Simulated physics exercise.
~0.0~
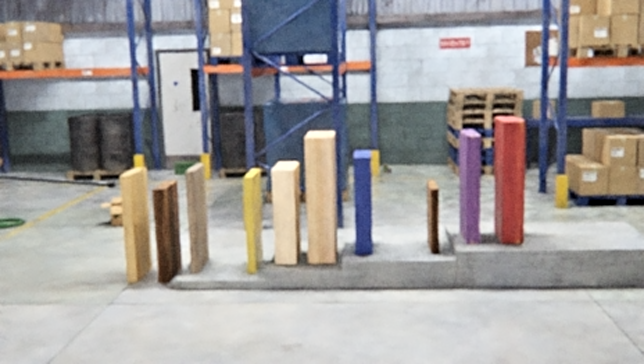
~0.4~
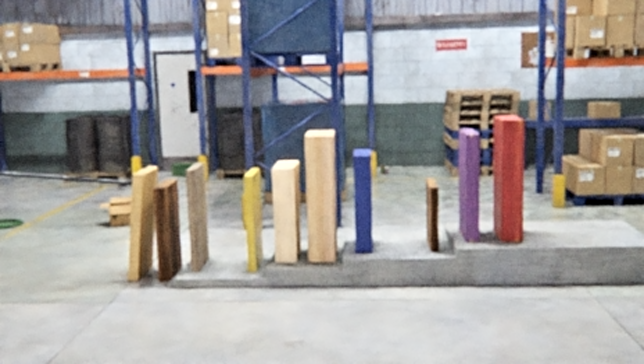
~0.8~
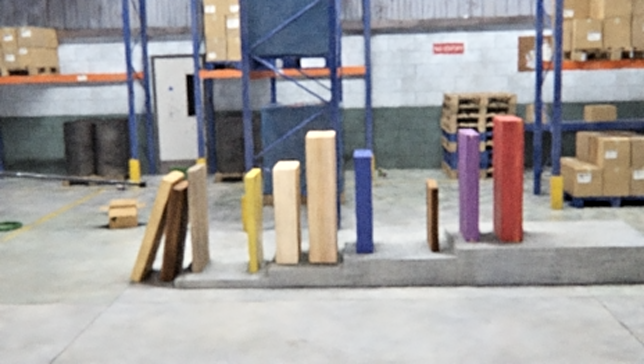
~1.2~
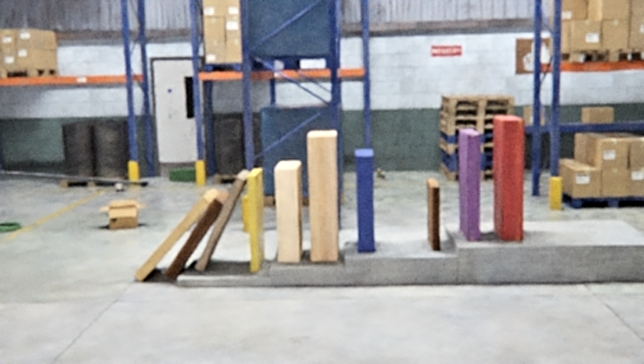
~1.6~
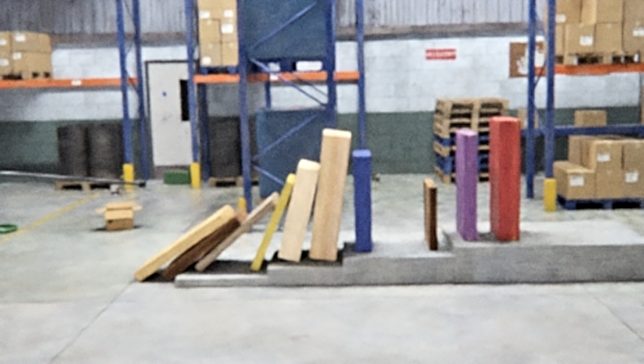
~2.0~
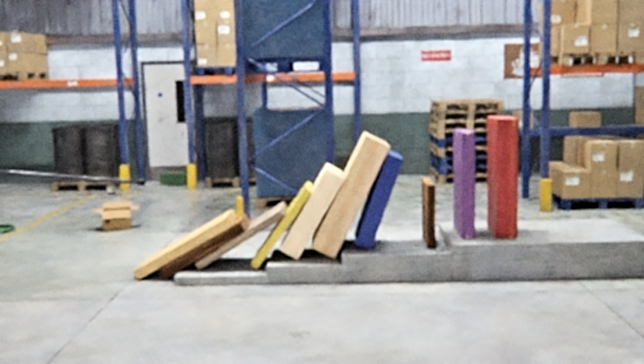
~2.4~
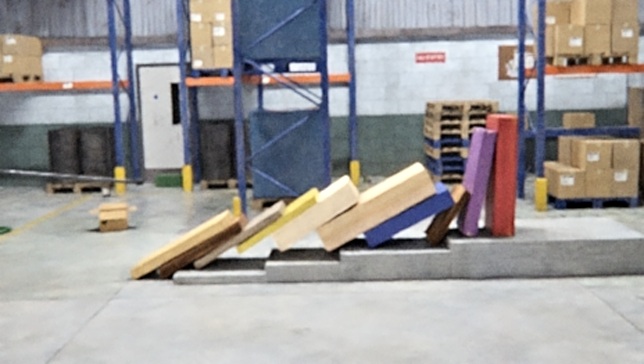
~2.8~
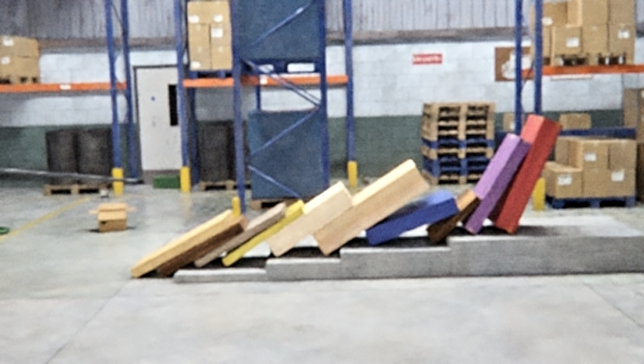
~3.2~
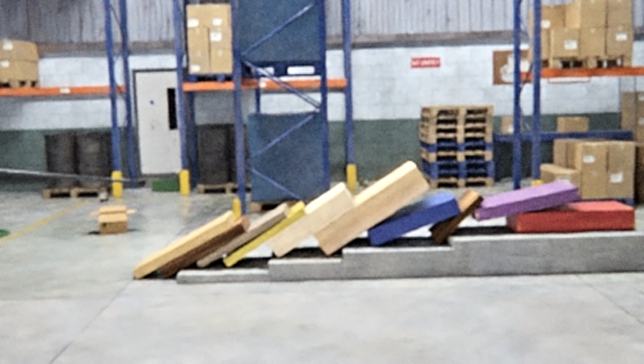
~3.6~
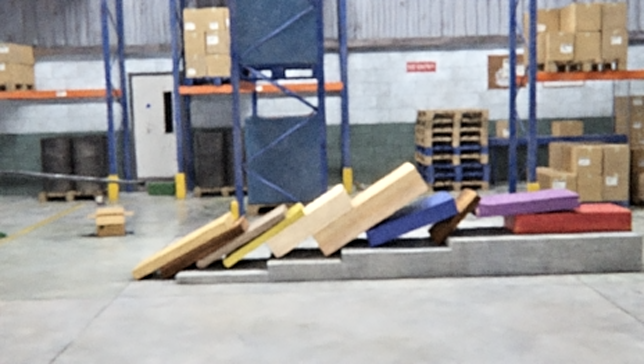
Ten upright boards on low steps topple rightward one after another until none is left standing.
